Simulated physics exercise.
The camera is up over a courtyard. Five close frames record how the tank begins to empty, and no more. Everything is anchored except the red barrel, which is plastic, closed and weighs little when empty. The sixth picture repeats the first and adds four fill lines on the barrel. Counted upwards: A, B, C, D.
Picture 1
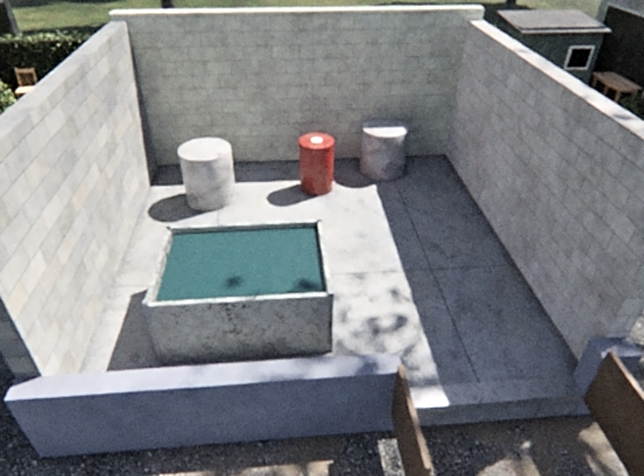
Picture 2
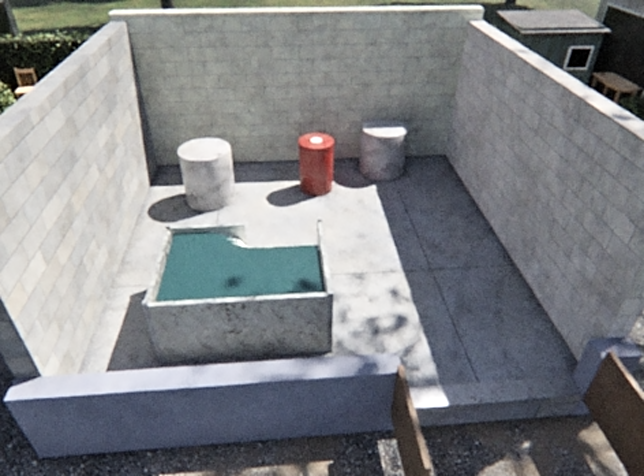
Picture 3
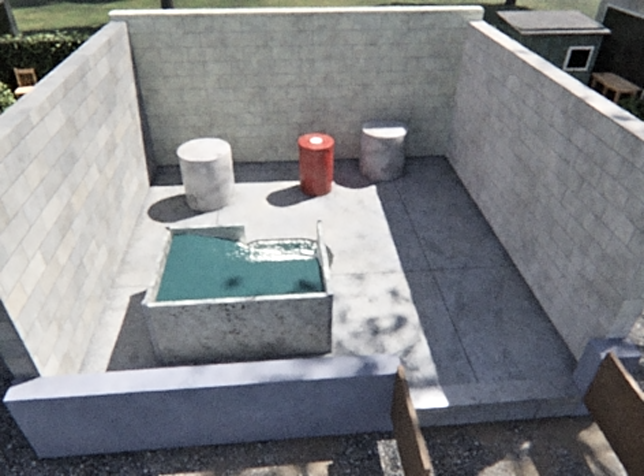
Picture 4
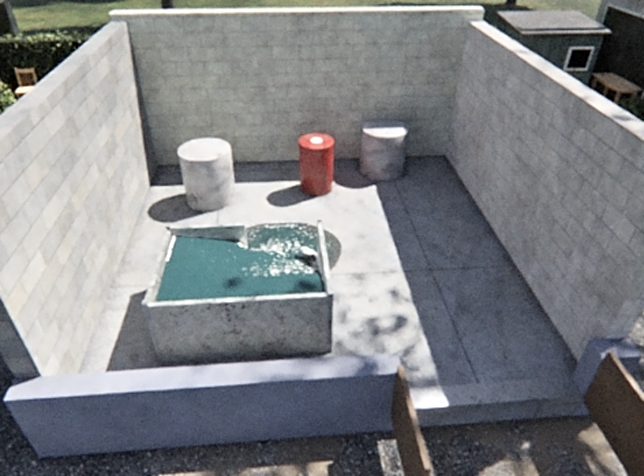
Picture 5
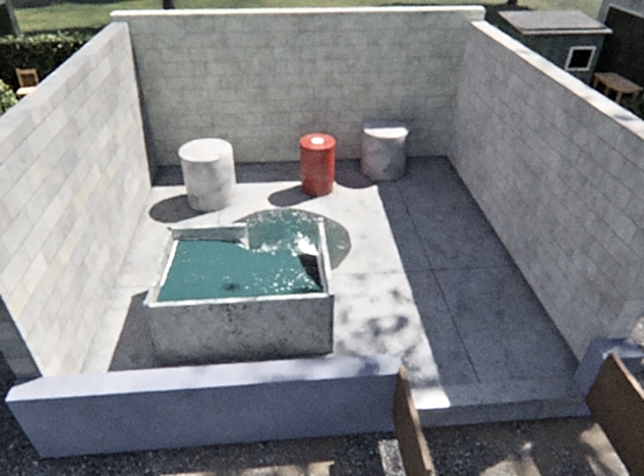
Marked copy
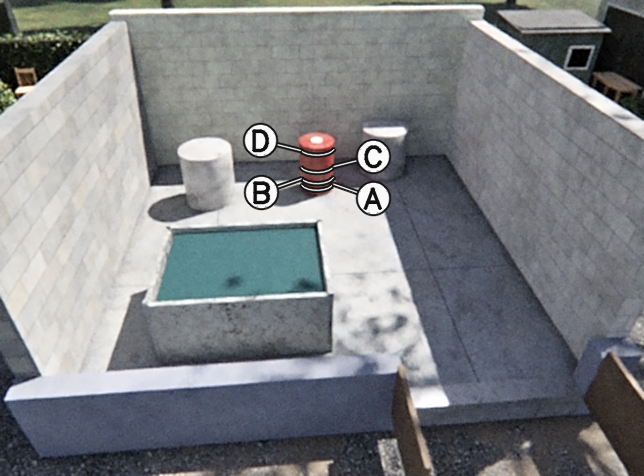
We see a walled courtyard with a red barrel, two pale cylinders and a rectangular tank of green water; a gap opens in the tank's back wall, and water pours through, spreading a rounded wet patch behind it.
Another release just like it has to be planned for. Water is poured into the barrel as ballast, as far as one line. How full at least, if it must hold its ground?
I would pick level C.
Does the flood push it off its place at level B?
Yes, it does.
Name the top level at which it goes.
That is level B.
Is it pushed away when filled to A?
Yes, it does.
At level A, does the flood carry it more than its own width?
Yes.
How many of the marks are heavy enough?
Two of the four.
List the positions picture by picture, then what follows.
In the first picture, lid of the red barrel at (316, 140); tank full, its middle at (243, 263); open gate at (494, 349).
In the second picture, water covers 2 % of the ground, mostly out of sight from here.
In the third picture, water covers 4 % of the ground, mostly out of sight from here.
In the fourth picture, 6 % of the ground wet, in view closest to the barrel at (328, 241).
In the fifth picture, lid of the red barrel at (317, 141); 9 % of the ground wet, in view closest to the barrel at (326, 223).
On the marked copy, A at (318, 190); B at (318, 183); C at (318, 172); D at (318, 155); from the bottom up A, B, C, D.
Choosing A, it is pushed about its own width away.
Choosing B, it is pushed about its own width away.
Choosing C, it does not move.
Choosing D, it does not move.
